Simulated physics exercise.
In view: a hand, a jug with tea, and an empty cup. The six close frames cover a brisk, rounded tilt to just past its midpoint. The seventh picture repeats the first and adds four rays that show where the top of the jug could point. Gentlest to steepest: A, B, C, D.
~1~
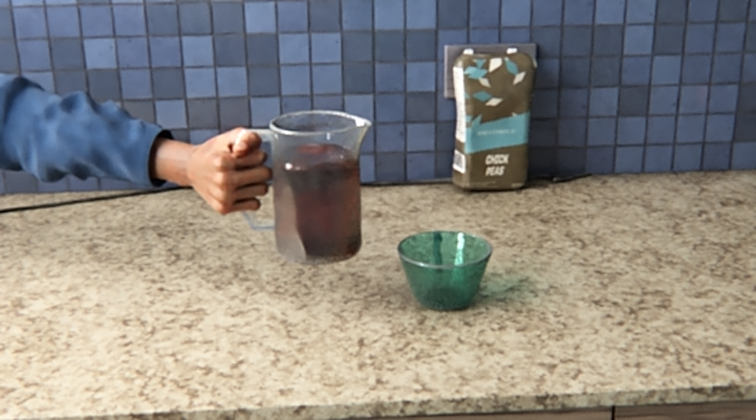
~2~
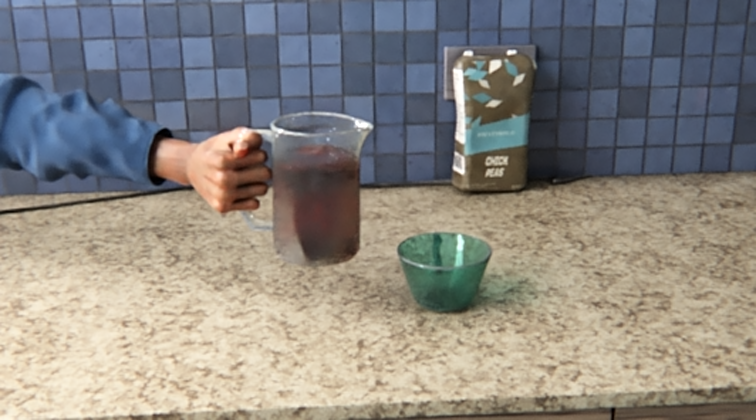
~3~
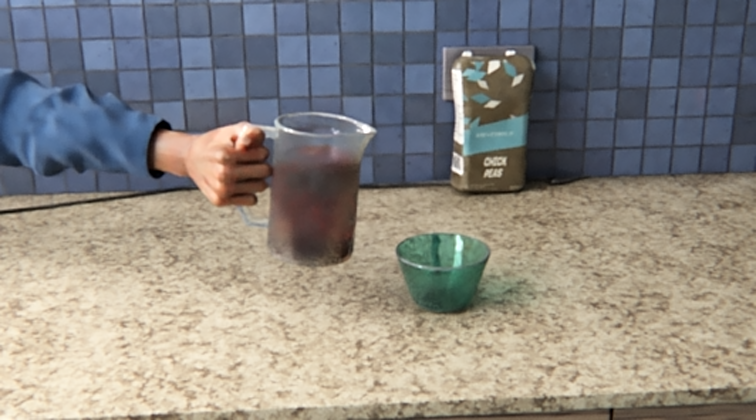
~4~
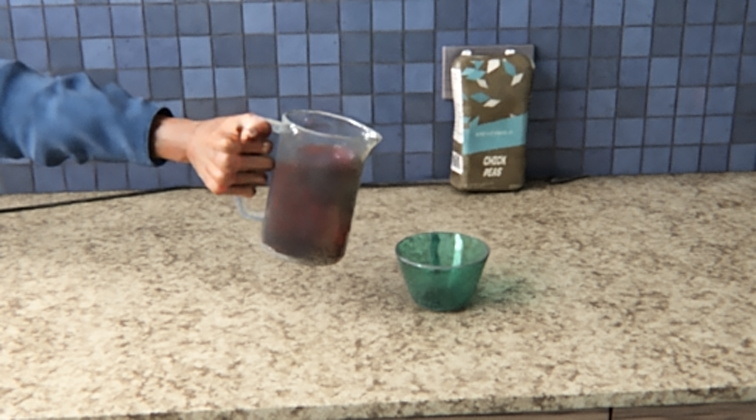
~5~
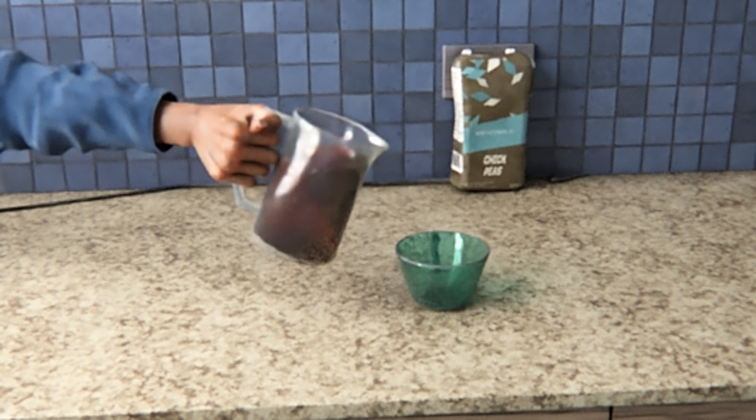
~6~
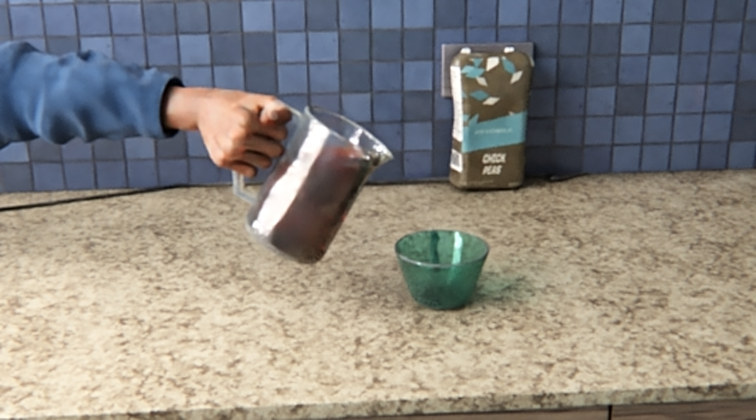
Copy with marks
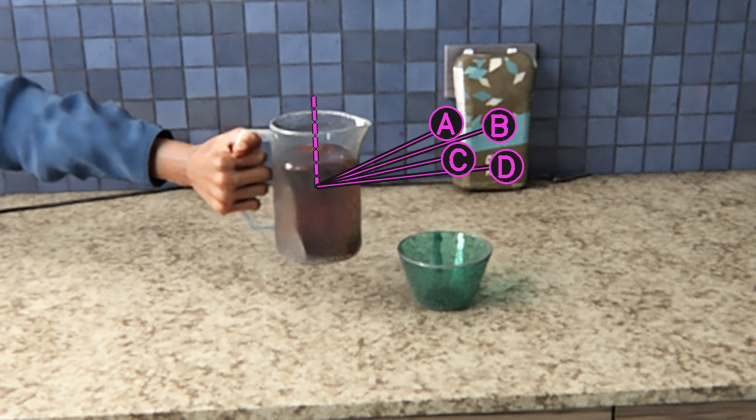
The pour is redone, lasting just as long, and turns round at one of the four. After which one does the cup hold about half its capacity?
A.
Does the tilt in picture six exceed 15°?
Yes.
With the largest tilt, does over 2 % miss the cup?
Yes, it does.
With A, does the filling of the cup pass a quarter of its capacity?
Yes.
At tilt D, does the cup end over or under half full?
Over.
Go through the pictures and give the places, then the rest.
Upright, lip at (369, 123); rim of the cup round (445, 247); nothing has left yet, in the first picture.
Upright, lip at (371, 126); nothing has left yet, in the second picture.
Tipped about 6°, lip at (374, 131); nothing has left yet, in the third picture.
Tipped about 13°, lip at (380, 137); nothing has left yet, in the fourth picture.
Tipped about 21°, lip at (387, 146); nothing has left yet, in the fifth picture.
Tipped about 30°, lip at (391, 156); nothing has left yet, in the sixth picture.
In magenta, A at (432, 133); B at (483, 130); C at (440, 159); D at (489, 167).
For tilt A, the cup ends with about 47 % of what it can hold; 6 % of the tea is spilt.
For tilt B, the cup ends with about 64 % of what it can hold; 9 % of the tea is spilt.
For tilt C, the cup ends with about 66 % of what it can hold; 21 % of the tea is spilt.
For tilt D, the cup ends with about 78 % of what it can hold; 27 % of the tea is spilt.
